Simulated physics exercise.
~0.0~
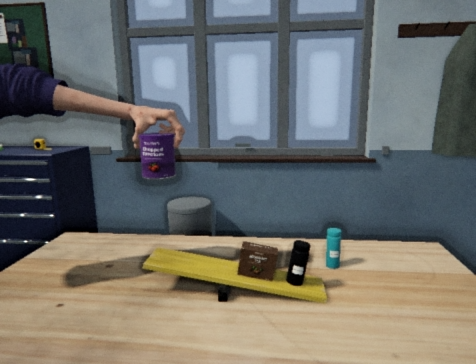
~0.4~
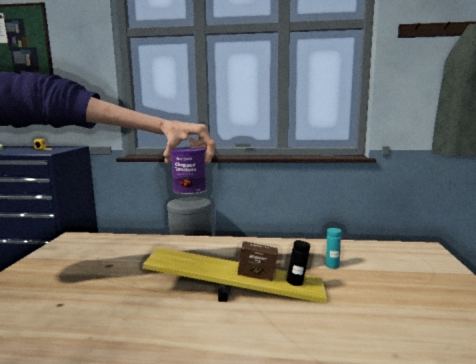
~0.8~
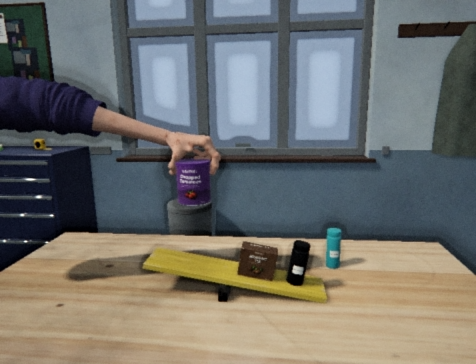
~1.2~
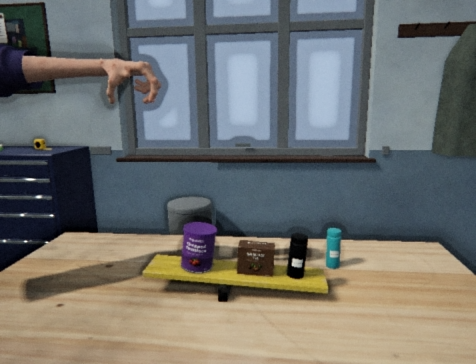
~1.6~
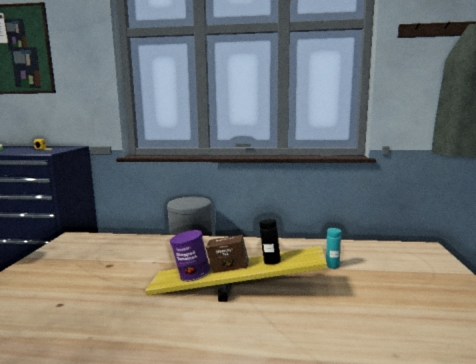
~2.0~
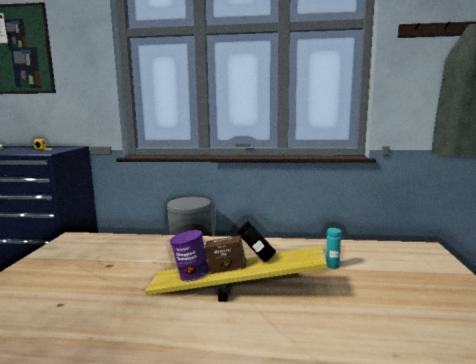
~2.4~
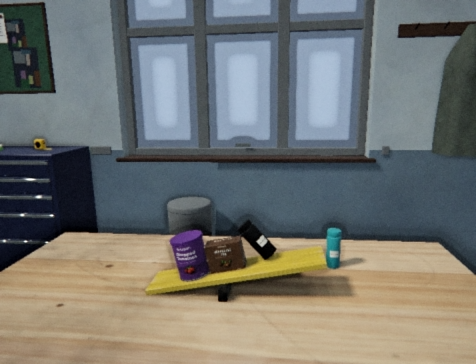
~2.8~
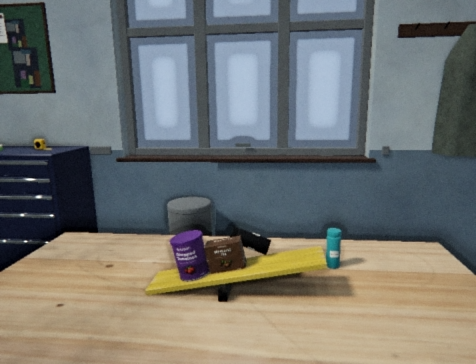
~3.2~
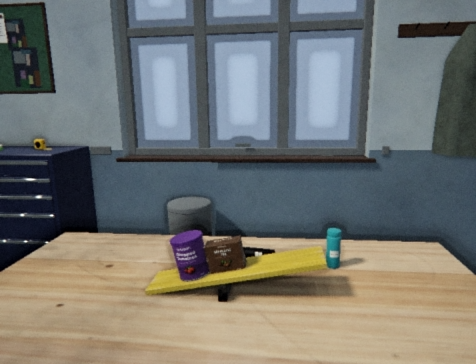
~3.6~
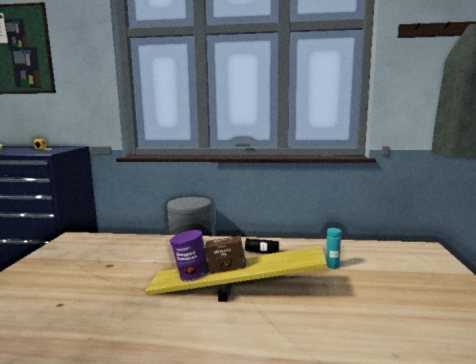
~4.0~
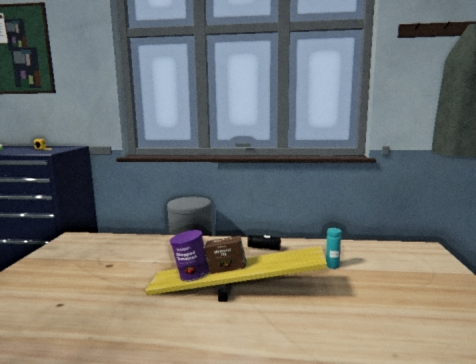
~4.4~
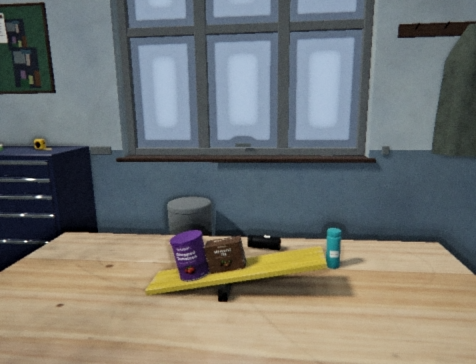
A hand holds a purple tin above the raised left end of a yellow plank balanced like a see-saw on a wooden table, seen from the front in a room with a window. A brown packet and a black shaker rest on the plank, and a turquoise shaker stands at the right. The hand lowers the tin, lets go and draws back, and the plank tips down to the left. The tin and packet shift left, while the black shaker slides and topples. It ends lying behind the plank, with the tin and packet still on it.
